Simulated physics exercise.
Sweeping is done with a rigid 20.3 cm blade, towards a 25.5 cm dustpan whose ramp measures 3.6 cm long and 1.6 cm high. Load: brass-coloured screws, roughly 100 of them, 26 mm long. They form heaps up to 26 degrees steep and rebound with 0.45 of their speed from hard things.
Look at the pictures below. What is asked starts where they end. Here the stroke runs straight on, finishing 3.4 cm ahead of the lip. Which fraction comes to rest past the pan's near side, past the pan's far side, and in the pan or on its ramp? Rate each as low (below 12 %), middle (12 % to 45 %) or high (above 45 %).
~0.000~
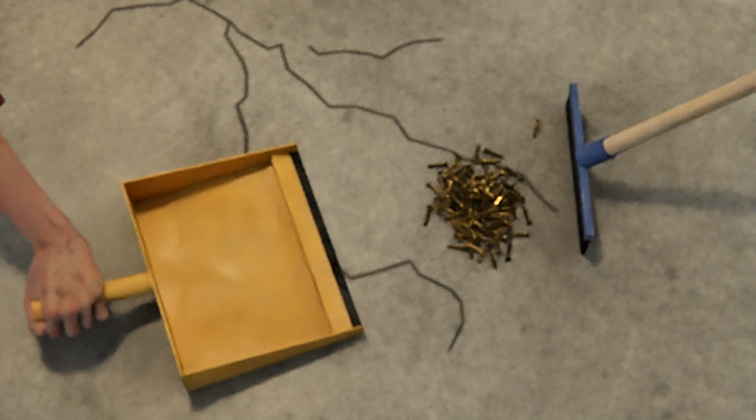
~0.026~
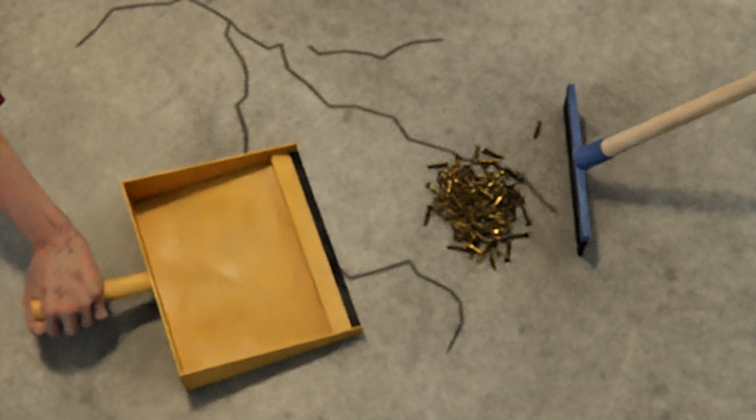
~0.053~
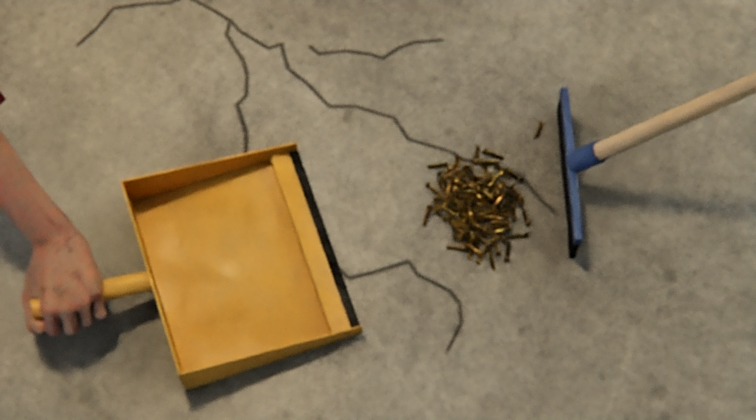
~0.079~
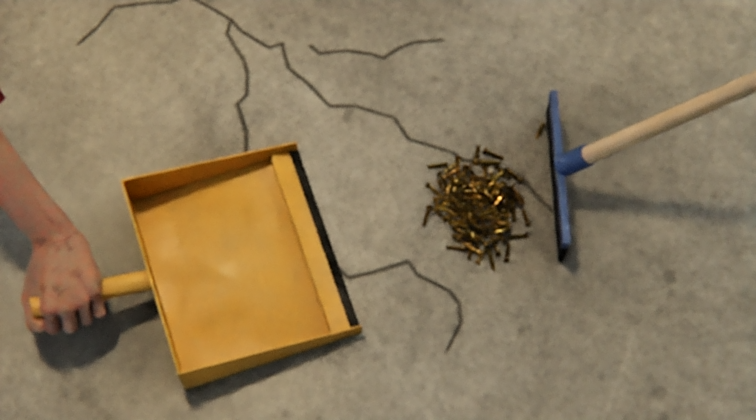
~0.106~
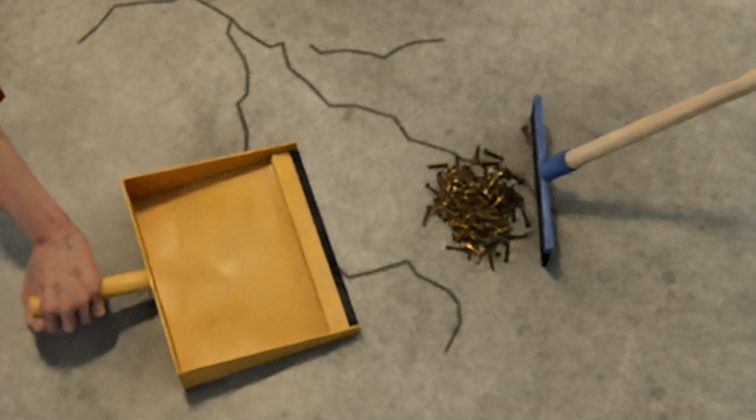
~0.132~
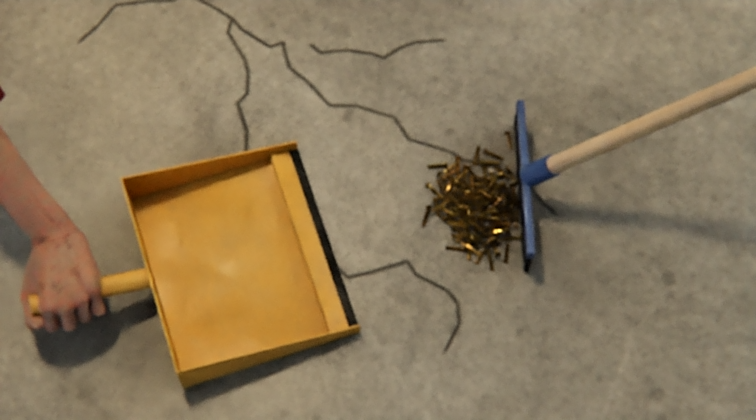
Near side - low, far side - low, pan - middle.
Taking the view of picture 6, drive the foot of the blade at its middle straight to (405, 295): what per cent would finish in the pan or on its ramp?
About 5 %.
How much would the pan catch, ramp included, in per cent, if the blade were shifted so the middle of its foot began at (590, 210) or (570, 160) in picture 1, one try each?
Close to 10 in a hundred, then close to 25 in a hundred.
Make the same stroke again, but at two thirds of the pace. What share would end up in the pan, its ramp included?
I'd put it at roughly 5 per cent.
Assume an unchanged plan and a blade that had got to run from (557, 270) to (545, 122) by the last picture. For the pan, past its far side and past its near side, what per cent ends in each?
You'd see pan at 0, far at 0 and near at 5.
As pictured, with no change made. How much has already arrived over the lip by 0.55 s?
Around 25 per cent of the load.
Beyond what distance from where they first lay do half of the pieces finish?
Somewhere around 18 centimetres.
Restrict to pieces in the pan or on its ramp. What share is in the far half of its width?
Estimate: Close to 40 %.
After 0.25 s, middle of the blade 15 cm from the lip; 0 % over the lip, far side 0 %, near side 0 %.
After 0.33 s, middle of the blade 8 cm from the lip; 0 % over the lip, far side 0 %, near side 0 %.
After 0.55 s, middle of the blade 6 cm from the lip; 25 % over the lip, far side 0 %, near side 0 %.
By 1.3 s all is still; near side 0 %, far side 0 %, pan 25 %, in front of the lip or behind the blade 75 %.
